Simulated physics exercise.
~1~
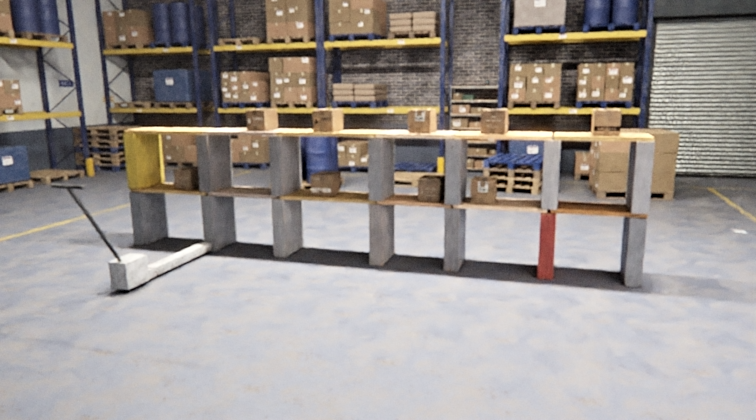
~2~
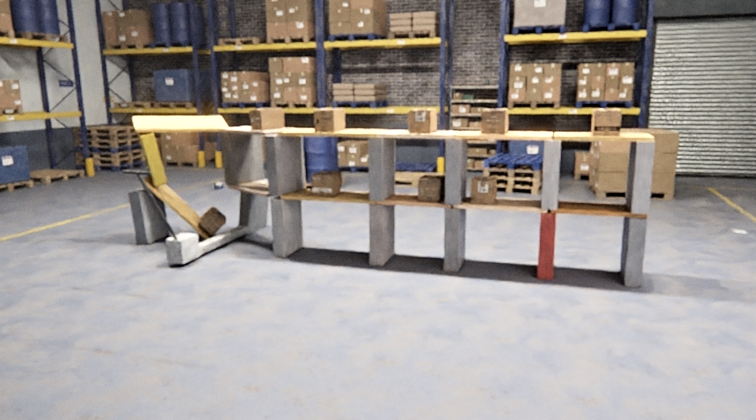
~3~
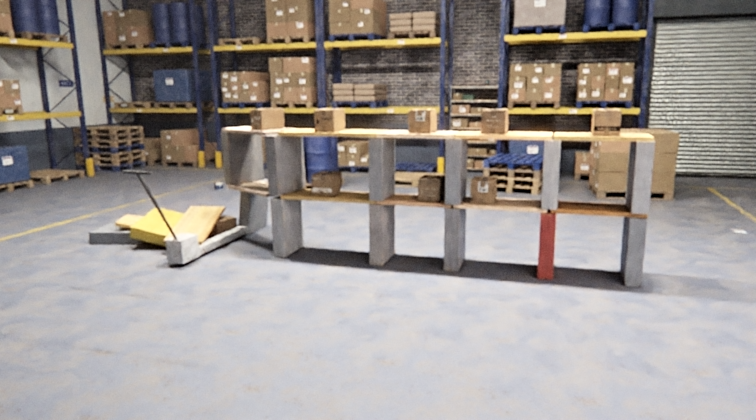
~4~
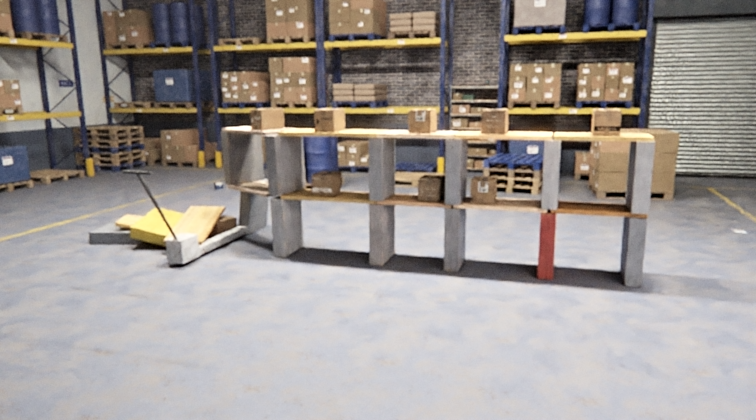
Left end of a two-tier makeshift rack collapsing as a floor jack shoves its base, yellow upright falling flat, the rest standing.
